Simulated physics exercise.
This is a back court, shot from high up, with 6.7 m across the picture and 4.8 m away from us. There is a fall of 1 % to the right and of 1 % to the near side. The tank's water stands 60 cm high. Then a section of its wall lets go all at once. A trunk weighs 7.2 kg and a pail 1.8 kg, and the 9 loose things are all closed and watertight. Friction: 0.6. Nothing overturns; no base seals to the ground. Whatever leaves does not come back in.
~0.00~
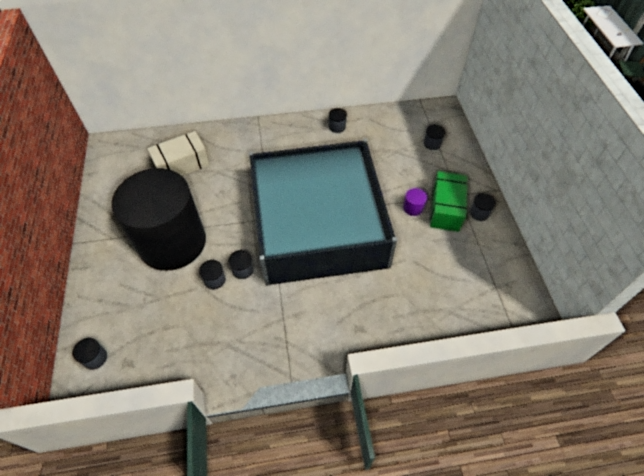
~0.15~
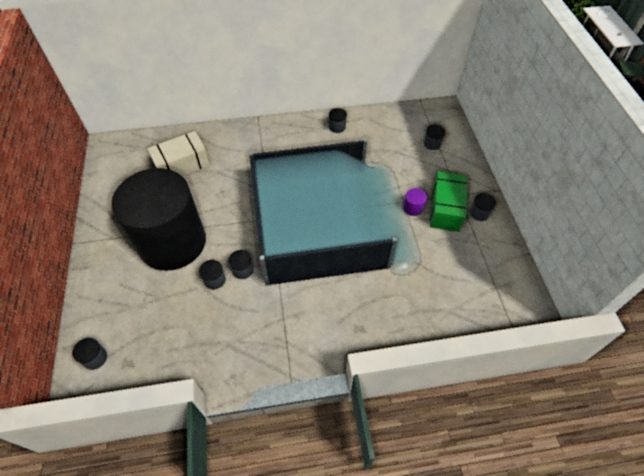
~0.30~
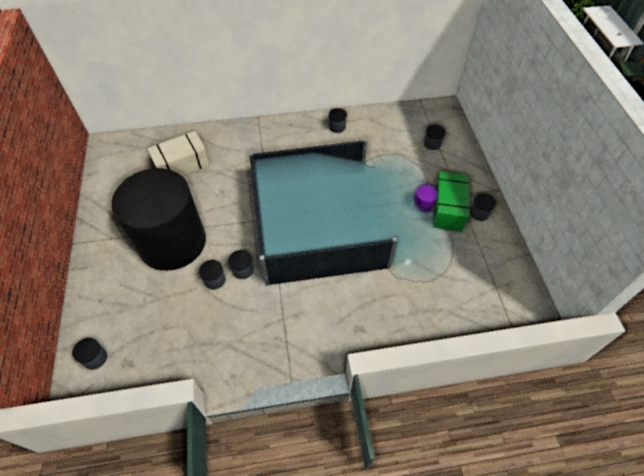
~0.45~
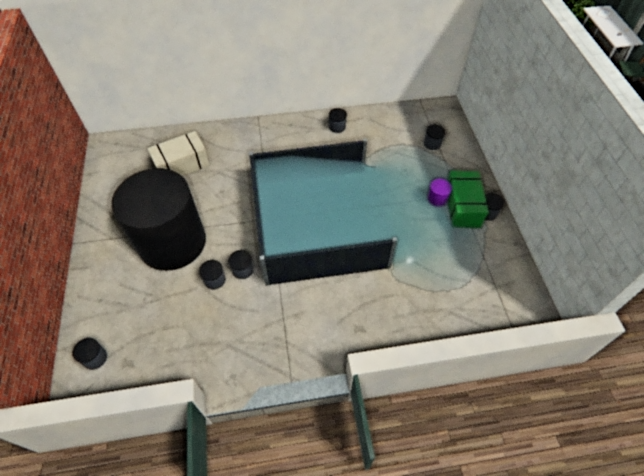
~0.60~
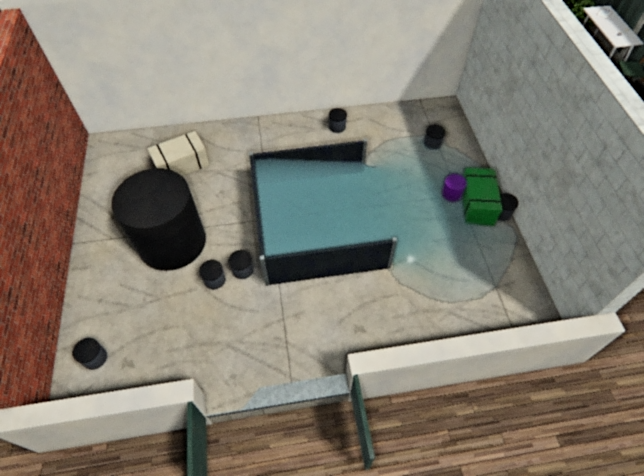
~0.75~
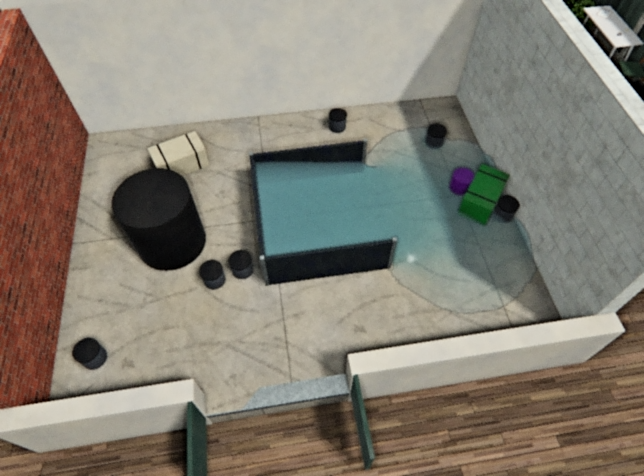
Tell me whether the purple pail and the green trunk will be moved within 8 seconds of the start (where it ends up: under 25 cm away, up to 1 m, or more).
As I see it, the purple pail will cover a big distance. The green trunk will cover a big distance.
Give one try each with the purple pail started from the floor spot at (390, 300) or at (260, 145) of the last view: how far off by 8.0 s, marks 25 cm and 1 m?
Spot one - it is swept away; spot two - it is swept away.
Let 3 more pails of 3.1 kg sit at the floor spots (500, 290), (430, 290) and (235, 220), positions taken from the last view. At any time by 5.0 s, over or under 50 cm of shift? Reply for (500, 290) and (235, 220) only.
So it goes across the line, then behind the line.
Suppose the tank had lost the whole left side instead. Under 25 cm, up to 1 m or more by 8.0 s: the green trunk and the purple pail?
Then the green trunk remains roughly in place and the purple pail remains roughly in place.
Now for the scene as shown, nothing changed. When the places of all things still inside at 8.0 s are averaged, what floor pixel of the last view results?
Around (153, 258).
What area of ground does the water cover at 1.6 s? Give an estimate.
Around 12.0 m2 of it.
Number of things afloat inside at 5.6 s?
My tally comes to 7.
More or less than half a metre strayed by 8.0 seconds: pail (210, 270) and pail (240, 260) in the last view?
In turn: Under, less.
After 1.6 s the purple pail is near (479, 120), 1.8 m from its start, afloat; the green trunk is near (495, 188), 0.6 m from its start, afloat; 0 of 9 are out; 4 afloat.
After 3.6 s the purple pail is near (415, 99), 2.0 m from its start, afloat; the green trunk is near (485, 302), 1.9 m from its start, afloat; 0 of 9 are out; 4 afloat.
After 5.6 s the purple pail is near (276, 145), 2.4 m from its start, afloat; the green trunk is near (261, 293), 3.2 m from its start, afloat; 0 of 9 are out; 7 afloat.
After 8.0 s the purple pail is near (141, 185), 4.2 m from its start, afloat; the green trunk is near (112, 291), 4.9 m from its start, afloat; 0 of 9 are out; 8 afloat.
